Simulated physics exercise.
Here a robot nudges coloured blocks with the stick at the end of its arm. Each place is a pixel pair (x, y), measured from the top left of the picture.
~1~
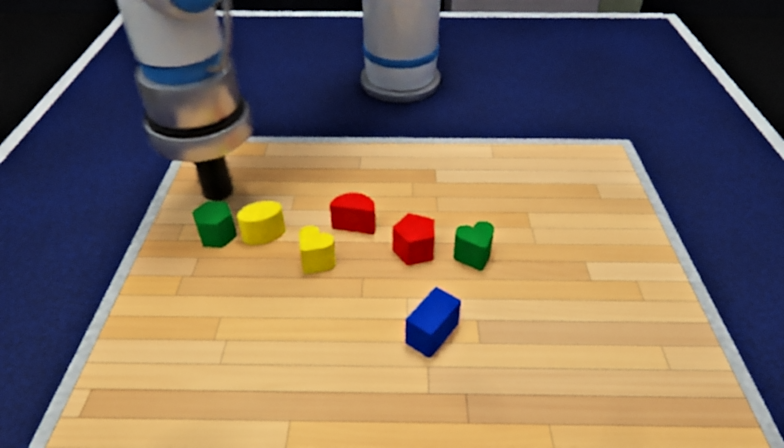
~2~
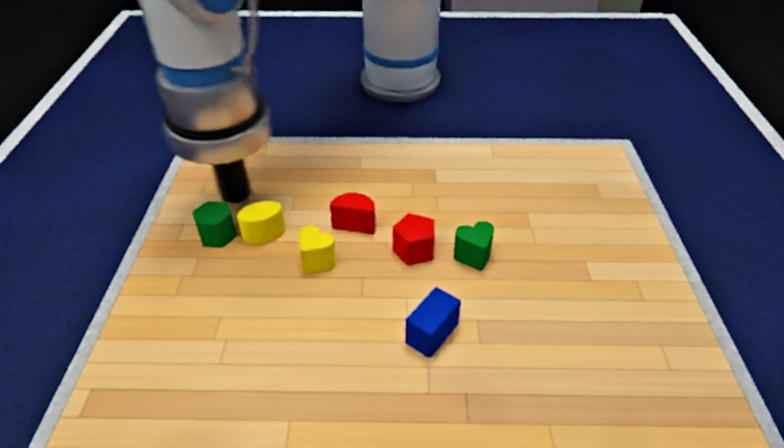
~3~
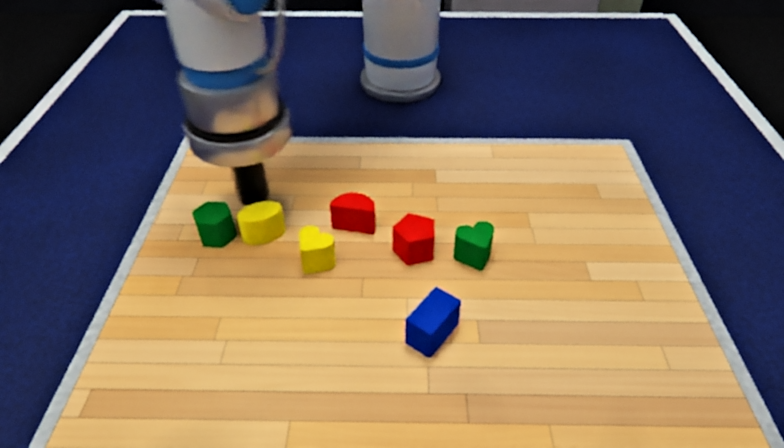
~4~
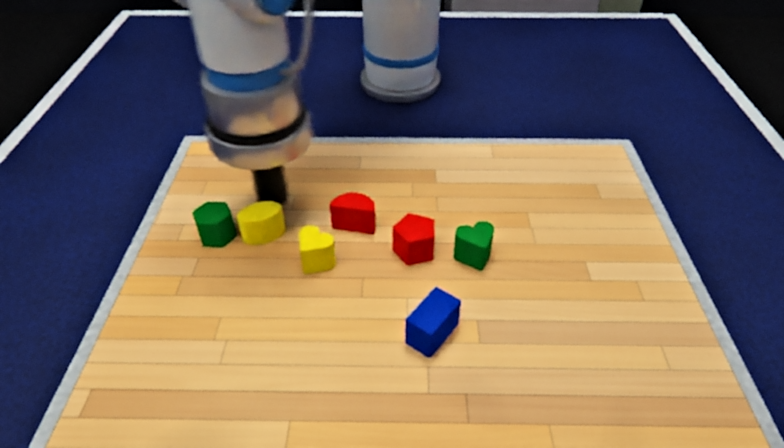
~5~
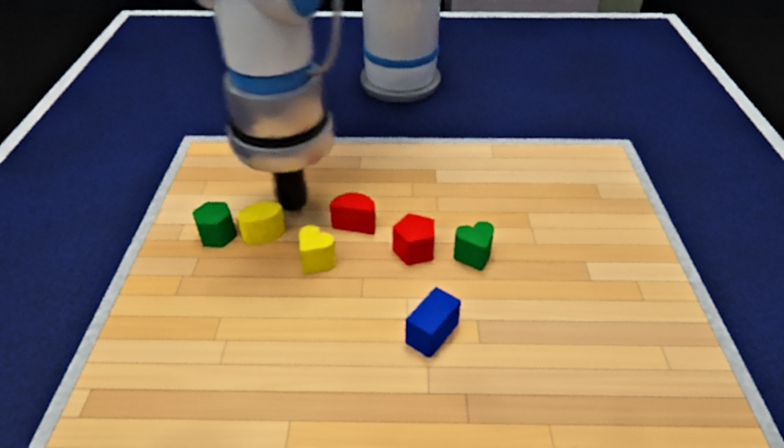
In this clip, a robot arm with a dark stick at its end moves steadily right behind the green and yellow blocks on a wooden board, while the red, green, yellow and blue blocks all stay still.
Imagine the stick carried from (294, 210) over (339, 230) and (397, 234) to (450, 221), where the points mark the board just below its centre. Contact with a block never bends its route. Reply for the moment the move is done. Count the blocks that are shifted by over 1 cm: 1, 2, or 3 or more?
The push will move two blocks.
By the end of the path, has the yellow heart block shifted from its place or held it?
Left in place.
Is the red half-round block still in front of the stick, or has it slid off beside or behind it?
I believe the red half-round block loses its place ahead of the stick and slips off.
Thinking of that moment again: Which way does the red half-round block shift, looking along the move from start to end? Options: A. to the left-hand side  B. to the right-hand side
I'll go with A - to the left-hand side.
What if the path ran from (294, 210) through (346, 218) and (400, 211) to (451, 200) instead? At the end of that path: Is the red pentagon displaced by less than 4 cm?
Yes, that is what happens.
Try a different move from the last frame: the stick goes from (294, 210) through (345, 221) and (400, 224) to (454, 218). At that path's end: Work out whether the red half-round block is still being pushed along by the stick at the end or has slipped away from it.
The red half-round block is leading.
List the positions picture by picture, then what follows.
Stick's lower end (218, 192); yellow oval (259, 210); yellow heart block (314, 238); red half-round block (354, 201); red pentagon (416, 227), in the first picture.
Stick (236, 195); blocks still, in the second picture.
Stick (254, 197); blocks still, in the third picture.
Stick (273, 199); blocks still, in the fourth picture.
Stick (293, 202); yellow oval (259, 210); yellow heart block (314, 238); red half-round block (354, 201); red pentagon (416, 227), in the fifth picture.
On the path given first. One third of the way, stick (339, 222); red half-round block (375, 201), turned 30° anticlockwise.
Two thirds of the way, stick (397, 226); red half-round block (415, 193), turned 105° anticlockwise; red pentagon (423, 228), turned 15° clockwise.
At the end, stick (451, 212); yellow oval still; yellow heart block still; red half-round block (435, 180), turned 195° anticlockwise; red pentagon (431, 230), turned 30° clockwise.
